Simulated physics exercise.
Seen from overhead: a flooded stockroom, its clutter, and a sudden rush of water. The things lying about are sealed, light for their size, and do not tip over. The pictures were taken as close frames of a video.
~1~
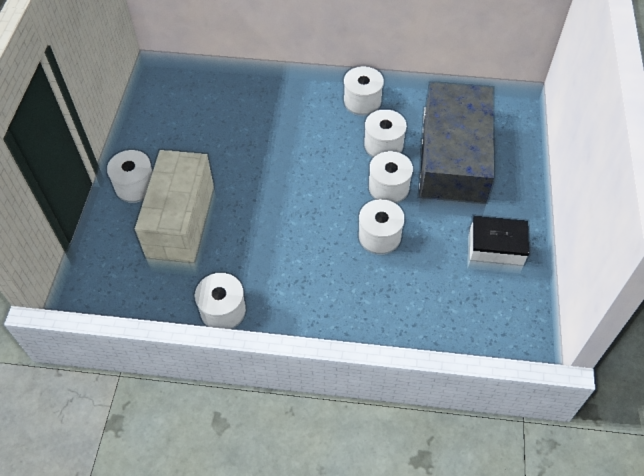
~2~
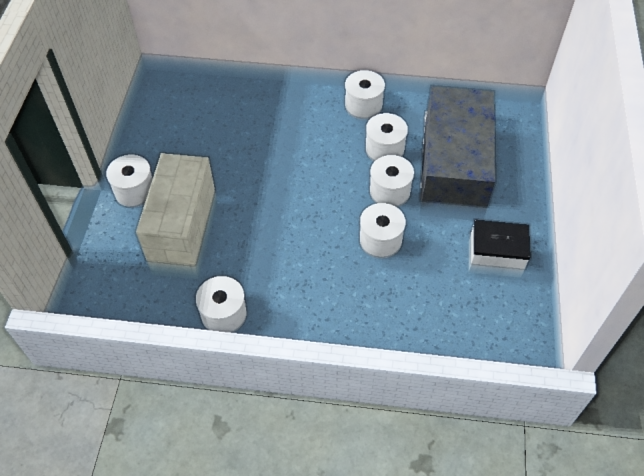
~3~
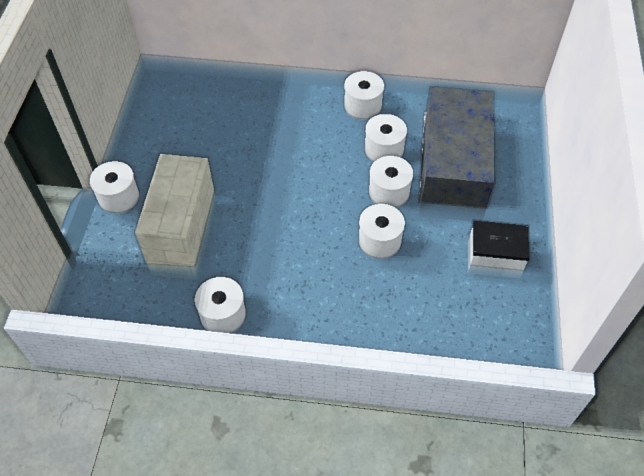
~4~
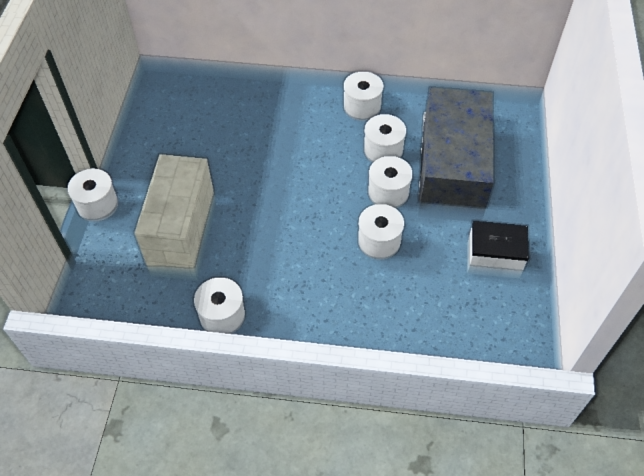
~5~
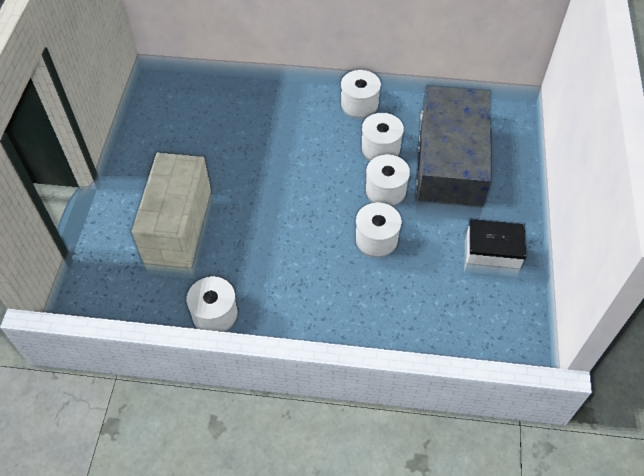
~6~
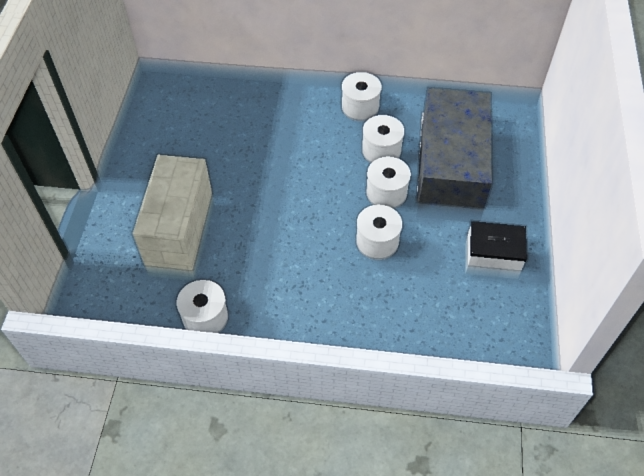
A white tub near a pale block drifts left across the blue flooded floor and out through the opened doorway, then another at the front edges slightly left, while four tubs beside a dark block stay almost still.
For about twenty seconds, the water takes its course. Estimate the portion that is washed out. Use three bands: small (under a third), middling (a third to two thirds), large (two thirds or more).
Small.
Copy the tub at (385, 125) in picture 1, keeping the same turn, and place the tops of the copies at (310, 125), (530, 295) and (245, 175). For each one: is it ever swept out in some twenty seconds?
First escapes, second doesn't escape, third escapes.
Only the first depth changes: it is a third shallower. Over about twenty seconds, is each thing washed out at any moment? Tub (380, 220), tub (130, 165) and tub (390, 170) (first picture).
Item by item: Retained, exits and retained.
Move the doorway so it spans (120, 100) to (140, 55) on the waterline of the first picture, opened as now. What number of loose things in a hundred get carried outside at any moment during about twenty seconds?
That comes to 30 per cent of the things.
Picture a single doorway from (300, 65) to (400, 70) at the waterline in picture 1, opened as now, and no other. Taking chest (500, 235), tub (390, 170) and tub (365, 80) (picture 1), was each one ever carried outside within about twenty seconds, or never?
Retained; lost; lost.
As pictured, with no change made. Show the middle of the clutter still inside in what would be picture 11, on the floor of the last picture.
Centre of the remaining clutter: Around (342, 218).
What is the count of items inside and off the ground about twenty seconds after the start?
My count is 4.
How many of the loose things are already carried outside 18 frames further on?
It comes to 2.
A moment on, 1 of 7 are out; 6 afloat.
Next, 2 of 7 are out; 5 afloat.
Later, 2 of 7 are out; 4 afloat.
In the end, 2 of 7 are out; 4 afloat.
